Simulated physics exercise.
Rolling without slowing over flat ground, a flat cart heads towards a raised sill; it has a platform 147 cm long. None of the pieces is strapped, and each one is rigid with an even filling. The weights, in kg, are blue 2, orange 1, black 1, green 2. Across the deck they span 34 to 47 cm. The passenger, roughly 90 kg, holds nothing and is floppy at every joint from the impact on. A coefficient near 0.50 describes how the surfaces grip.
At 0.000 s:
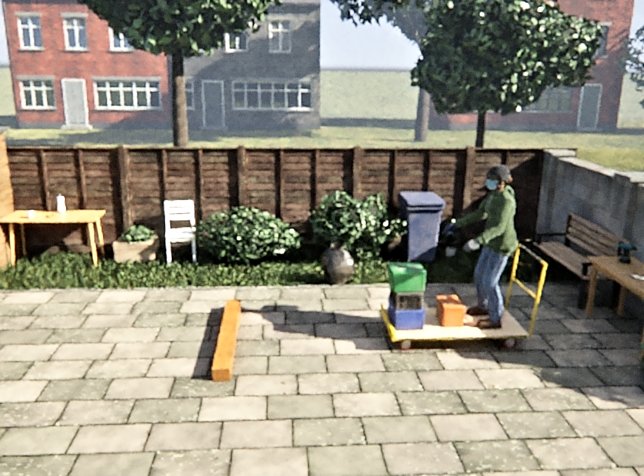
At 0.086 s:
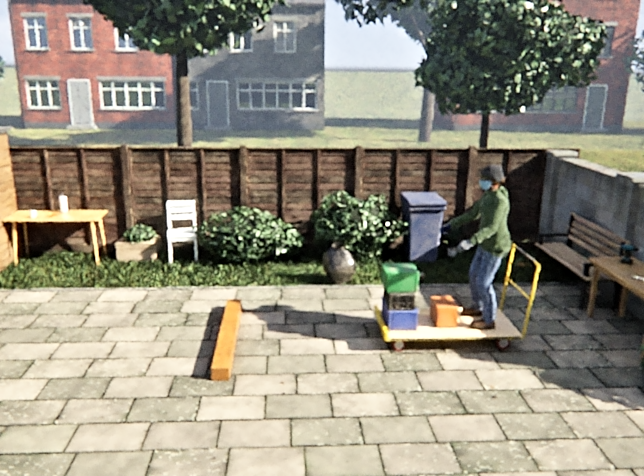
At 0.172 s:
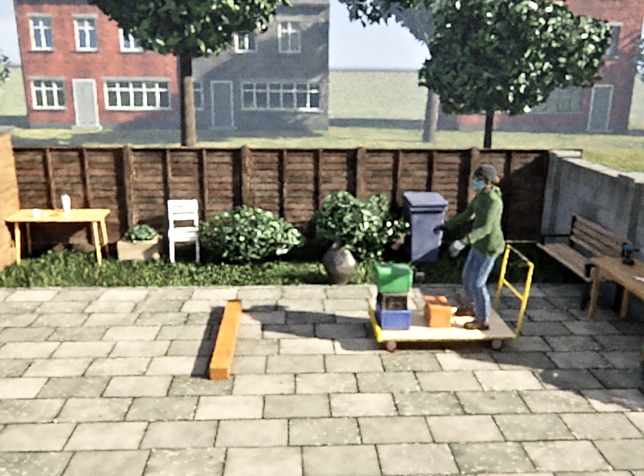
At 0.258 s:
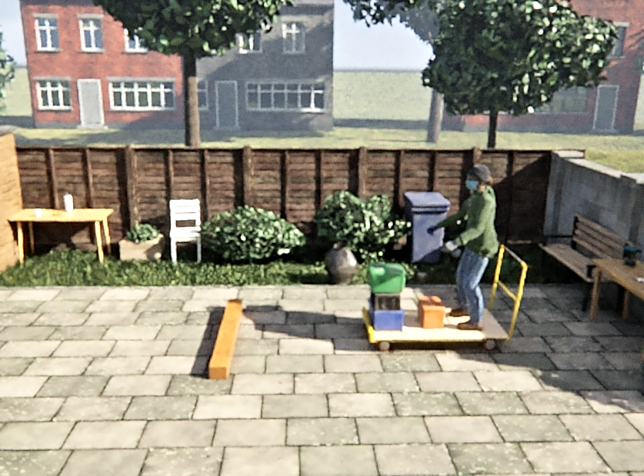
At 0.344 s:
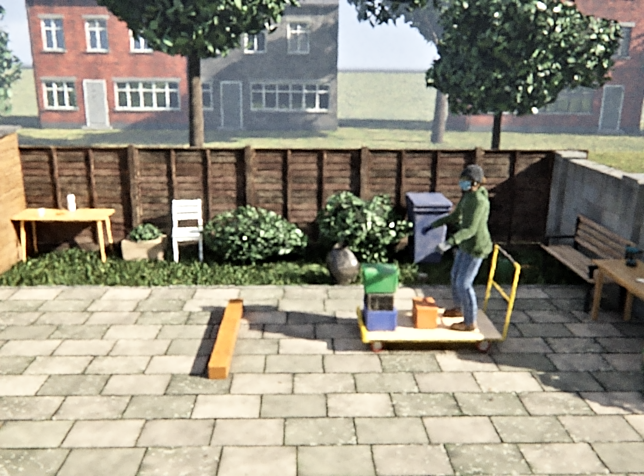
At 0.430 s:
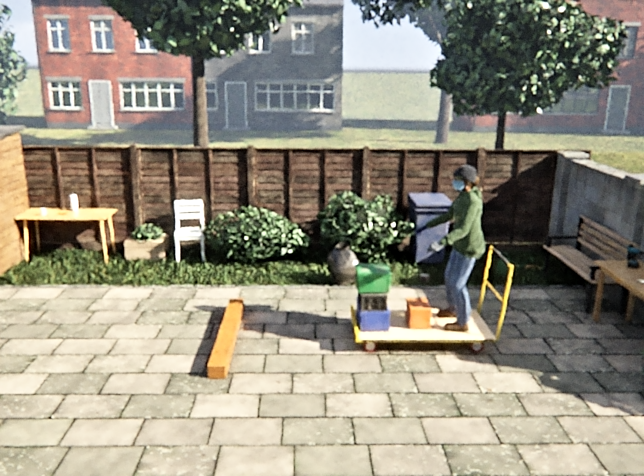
A person in a green jacket rides a flat cart carrying totes slowly left across the patio.
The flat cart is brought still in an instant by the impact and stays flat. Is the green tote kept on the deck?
Yes, it is kept on the deck.
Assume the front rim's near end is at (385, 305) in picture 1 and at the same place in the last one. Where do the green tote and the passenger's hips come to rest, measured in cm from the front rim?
Rest points: Green at 10 cm behind, hips at 110 cm behind.
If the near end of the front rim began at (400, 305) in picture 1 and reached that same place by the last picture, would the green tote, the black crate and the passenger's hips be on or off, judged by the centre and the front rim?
Then green dropped, black dropped, hips still riding.
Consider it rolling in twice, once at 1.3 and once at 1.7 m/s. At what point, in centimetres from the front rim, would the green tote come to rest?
Try 1: 40 cm past rim; try 2: 50 cm past rim.
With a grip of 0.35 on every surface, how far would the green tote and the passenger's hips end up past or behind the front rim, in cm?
Green 10 behind, hips 100 behind.
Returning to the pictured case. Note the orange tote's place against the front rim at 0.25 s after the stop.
Roughly 65 cm short of the front rim.
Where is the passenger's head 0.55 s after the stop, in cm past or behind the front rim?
Roughly 50 cm behind the front rim.
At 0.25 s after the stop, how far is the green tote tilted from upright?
Its tilt is about 0°.
After 2.07 s the deck stops.
After 2.32 s the green tote is 12 cm behind the rim, tilted 0°, near (237, 278) in the last picture's view.
After 2.62 s the green tote is 14 cm behind the rim, tilted 0°, near (238, 278) in the last picture's view.
After 3.07 s the green tote is 14 cm behind the rim, tilted 0°, near (238, 278) in the last picture's view.
Final state at 3.3 s, nothing is past the rim; behind it, blue tote, orange tote, black crate, green tote and the passenger's hips.
